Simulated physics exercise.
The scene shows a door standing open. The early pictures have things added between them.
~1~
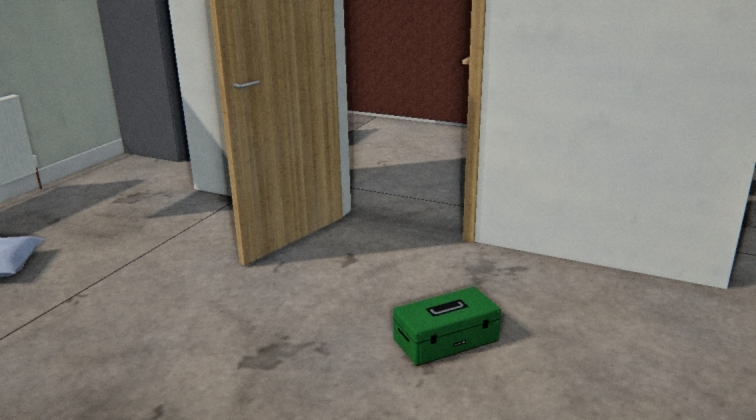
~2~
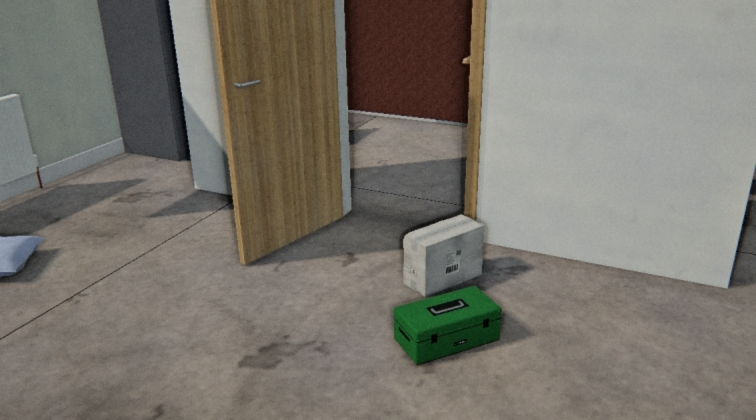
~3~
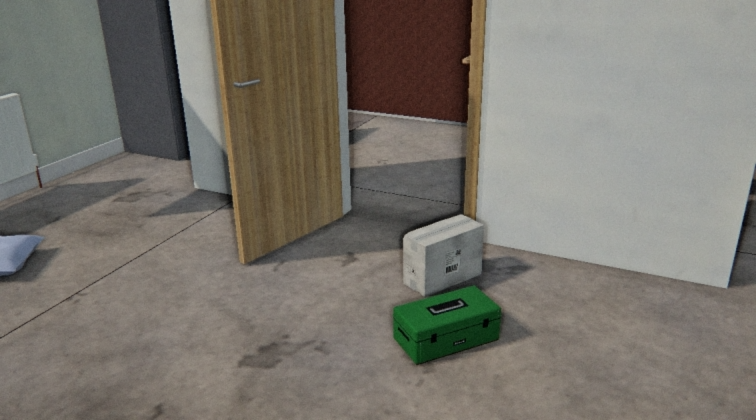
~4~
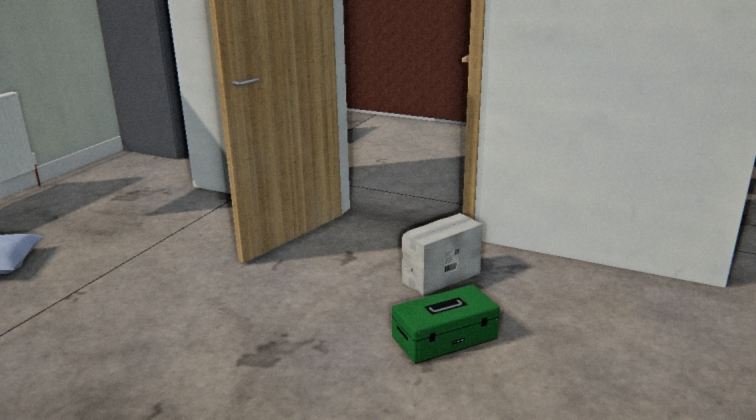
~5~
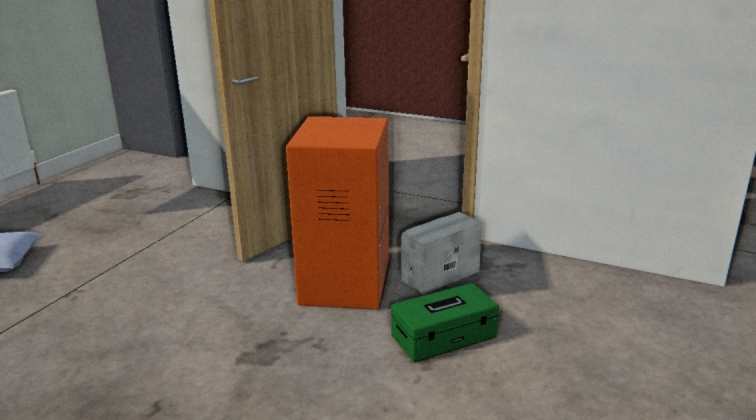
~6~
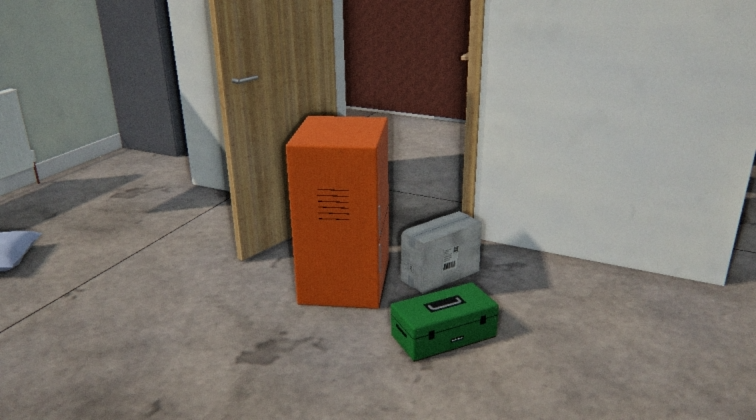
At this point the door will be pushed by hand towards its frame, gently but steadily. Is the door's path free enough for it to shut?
No.
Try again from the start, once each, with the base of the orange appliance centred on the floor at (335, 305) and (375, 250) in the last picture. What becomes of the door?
On the first try the door finishes its swing, and on the second it is obstructed.
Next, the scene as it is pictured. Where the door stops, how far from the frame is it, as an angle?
Roughly 75°.
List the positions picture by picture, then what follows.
Door wide open and still, in the first picture.
Door wide open and still; white box (444, 255); green toolbox (447, 324), in the second picture.
Door wide open and still; white box (443, 255); green toolbox (447, 323), in the third picture.
Door wide open and still; white box (442, 254); green toolbox (445, 322), in the fourth picture.
Door wide open and still; white box (441, 252); green toolbox (445, 321), in the fifth picture.
Door wide open and still; orange appliance (343, 211); white box (441, 251), in the sixth picture.
Then, 0.40 s past the last view, door at 97°.
Then, 0.60 s past the last view, door at 88°.
Then, 0.70 s past the last view, door at 83°.
Then, 0.90 s past the last view, door at 75°.
Finally, door at 75°; all 3 still in place. Final places as the last picture's camera would see them, orange appliance near (343, 211).
